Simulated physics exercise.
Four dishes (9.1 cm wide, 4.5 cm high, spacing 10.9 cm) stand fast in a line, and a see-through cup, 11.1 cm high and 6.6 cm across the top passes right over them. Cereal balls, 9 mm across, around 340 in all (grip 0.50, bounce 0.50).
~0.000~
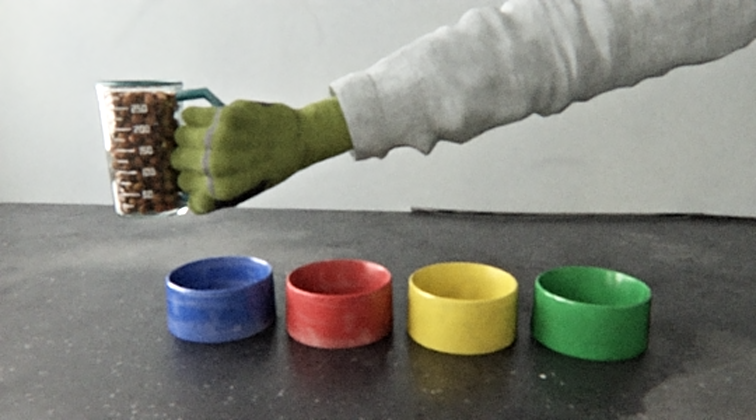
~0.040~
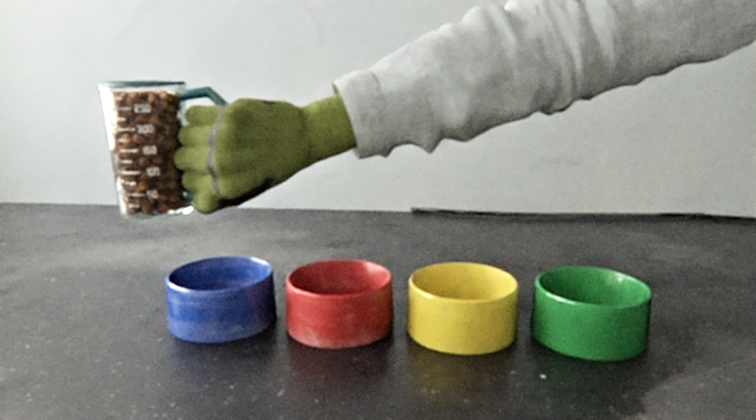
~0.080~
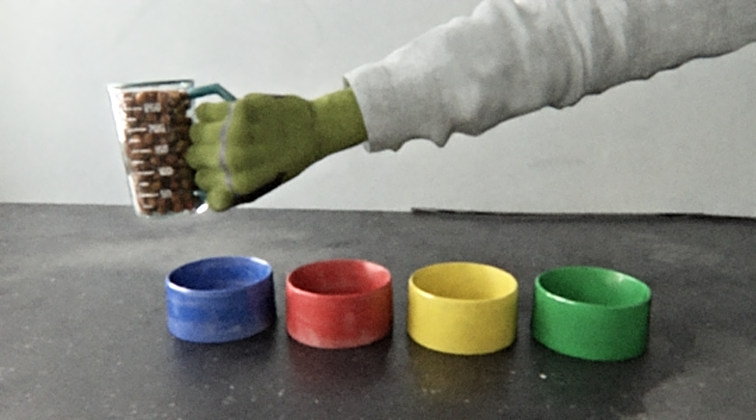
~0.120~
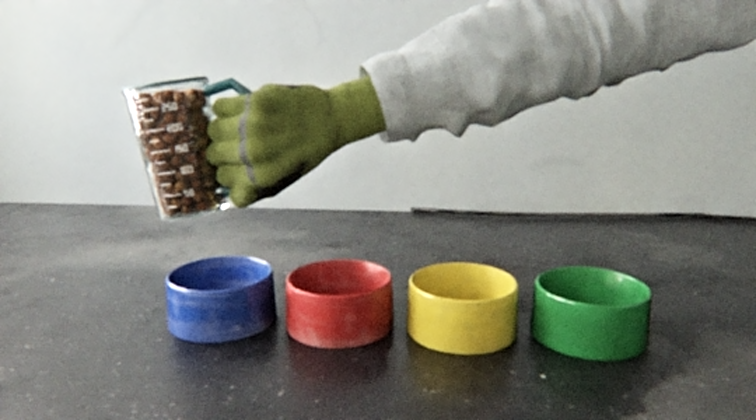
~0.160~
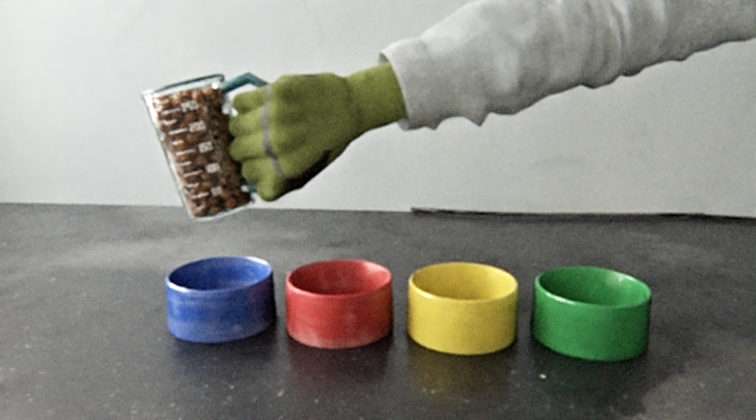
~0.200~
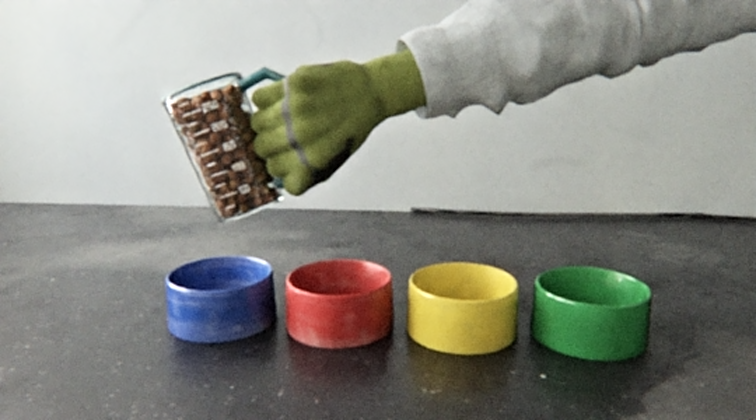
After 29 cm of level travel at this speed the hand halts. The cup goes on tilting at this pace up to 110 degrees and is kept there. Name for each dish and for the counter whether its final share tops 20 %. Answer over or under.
Red: Over, blue: Under, green: Under, yellow: Under, counter: Over.
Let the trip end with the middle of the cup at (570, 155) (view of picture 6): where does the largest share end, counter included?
Most goes to: Yellow.
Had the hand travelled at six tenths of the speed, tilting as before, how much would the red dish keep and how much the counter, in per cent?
Red 40, counter 50.
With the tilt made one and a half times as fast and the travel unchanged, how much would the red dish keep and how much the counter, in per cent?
In that case red 40, counter 50.
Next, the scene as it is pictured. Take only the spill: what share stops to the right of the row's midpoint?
About 50 per cent.
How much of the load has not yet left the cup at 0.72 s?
Some 100 per cent of the load.
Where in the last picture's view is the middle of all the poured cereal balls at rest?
At about (377, 314).
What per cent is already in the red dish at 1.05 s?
Some 10 per cent.
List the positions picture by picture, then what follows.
In the first picture, cup at (146, 148), tilt 0 degrees, lip at (103, 83), moved 0.0 cm; middle of the pieces at (151, 149); blue dish at (220, 273); red dish at (339, 277); yellow dish at (463, 281); green dish at (592, 286).
In the second picture, cup at (150, 148), tilt 1 degrees, lip at (106, 84), moved 0.3 cm; middle of the pieces at (154, 149).
In the third picture, cup at (161, 148), tilt 4 degrees, lip at (114, 86), moved 1.4 cm; middle of the pieces at (166, 149).
In the fourth picture, cup at (180, 149), tilt 8 degrees, lip at (129, 90), moved 3.1 cm; middle of the pieces at (185, 149).
In the fifth picture, cup at (204, 149), tilt 14 degrees, lip at (148, 95), moved 5.2 cm; middle of the pieces at (208, 148).
In the sixth picture, cup at (227, 149), tilt 20 degrees, lip at (167, 101), moved 7.3 cm; middle of the pieces at (232, 148); blue dish at (220, 273); red dish at (339, 277); yellow dish at (463, 281); green dish at (592, 286). The cup turns about 140 degrees a second and travels 52 cm a second.
Then, at 0.51 s, tilt 64 degrees; cup holds 100 %.
Then, at 0.72 s, tilt 93 degrees; cup holds 100 %.
After 1.05 s, tilt 110 degrees; cup holds 65 %, red 10 %, yellow 5 %.
By 2.9 s all is still; red 45 %, blue 0 %, green 0 %, yellow 5 %, counter 50 %.
